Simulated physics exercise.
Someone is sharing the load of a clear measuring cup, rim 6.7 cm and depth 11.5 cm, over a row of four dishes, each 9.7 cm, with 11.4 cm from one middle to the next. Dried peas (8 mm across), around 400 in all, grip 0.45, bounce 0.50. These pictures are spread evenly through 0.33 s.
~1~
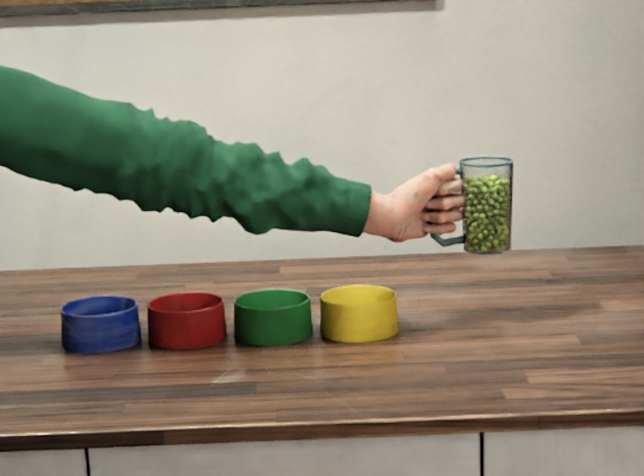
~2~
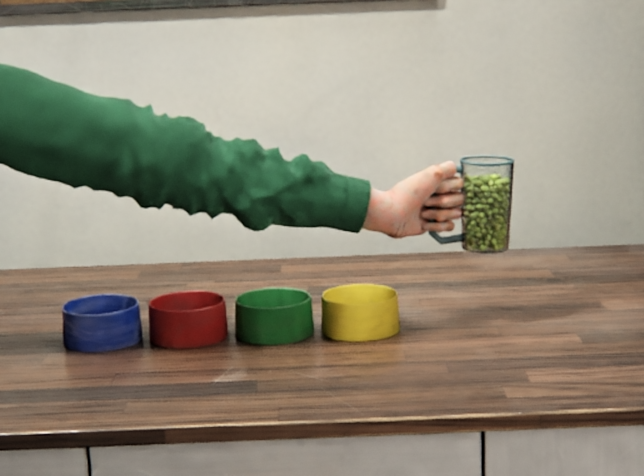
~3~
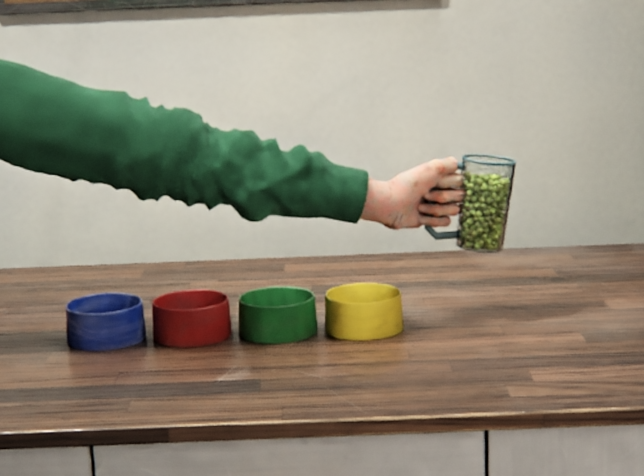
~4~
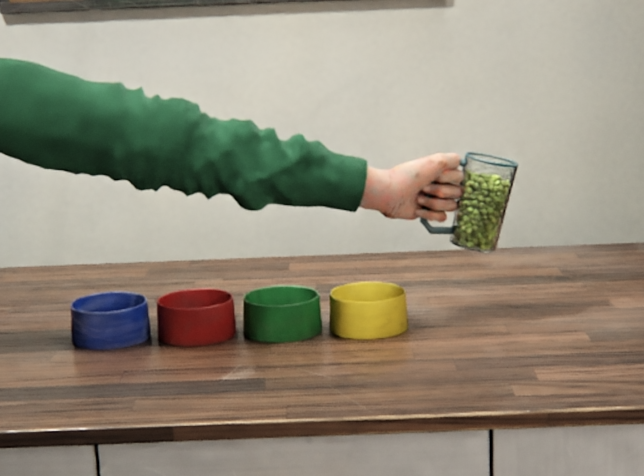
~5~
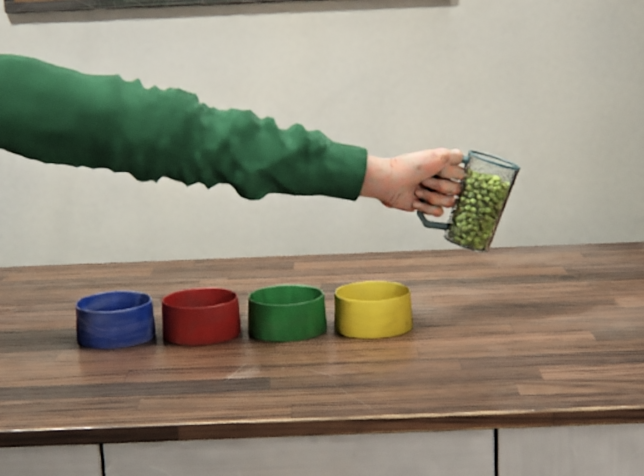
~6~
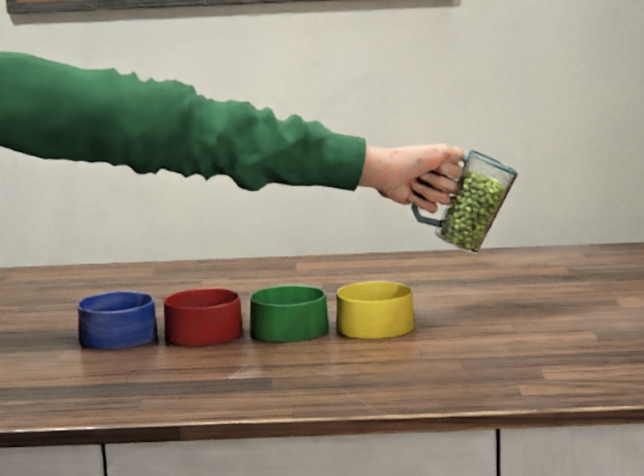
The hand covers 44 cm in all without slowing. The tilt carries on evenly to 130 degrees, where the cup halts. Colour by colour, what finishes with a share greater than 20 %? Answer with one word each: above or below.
Red dish below, blue dish below, green dish below, yellow dish above, counter above.
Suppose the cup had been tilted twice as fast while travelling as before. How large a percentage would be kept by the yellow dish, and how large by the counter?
Result - yellow dish: 0; counter: 100.
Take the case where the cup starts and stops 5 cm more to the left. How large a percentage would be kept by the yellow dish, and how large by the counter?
After the change, yellow takes 100 while the counter takes 0.
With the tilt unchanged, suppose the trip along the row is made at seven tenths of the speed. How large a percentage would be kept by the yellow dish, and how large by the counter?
Yellow: 0; counter: 100.
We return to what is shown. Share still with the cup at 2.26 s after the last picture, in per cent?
About 0 %.
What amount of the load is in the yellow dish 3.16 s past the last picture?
Estimate to date: Some 40 %.
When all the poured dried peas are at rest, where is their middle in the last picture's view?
My guess is close to (422, 322).
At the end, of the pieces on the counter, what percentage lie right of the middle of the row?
Share: About 100 in a hundred.
Then, 1.35 s after the last picture, tilt 130 degrees; cup holds 0 %, yellow 40 %.
Then, 2.26 s after the last picture, tilt 130 degrees; cup holds 0 %, yellow 40 %.
Then, 3.16 s after the last picture, tilt 130 degrees; cup holds 0 %, yellow 40 %.
In the end, red 0 %, blue 0 %, green 0 %, yellow 40 %, counter 60 %.
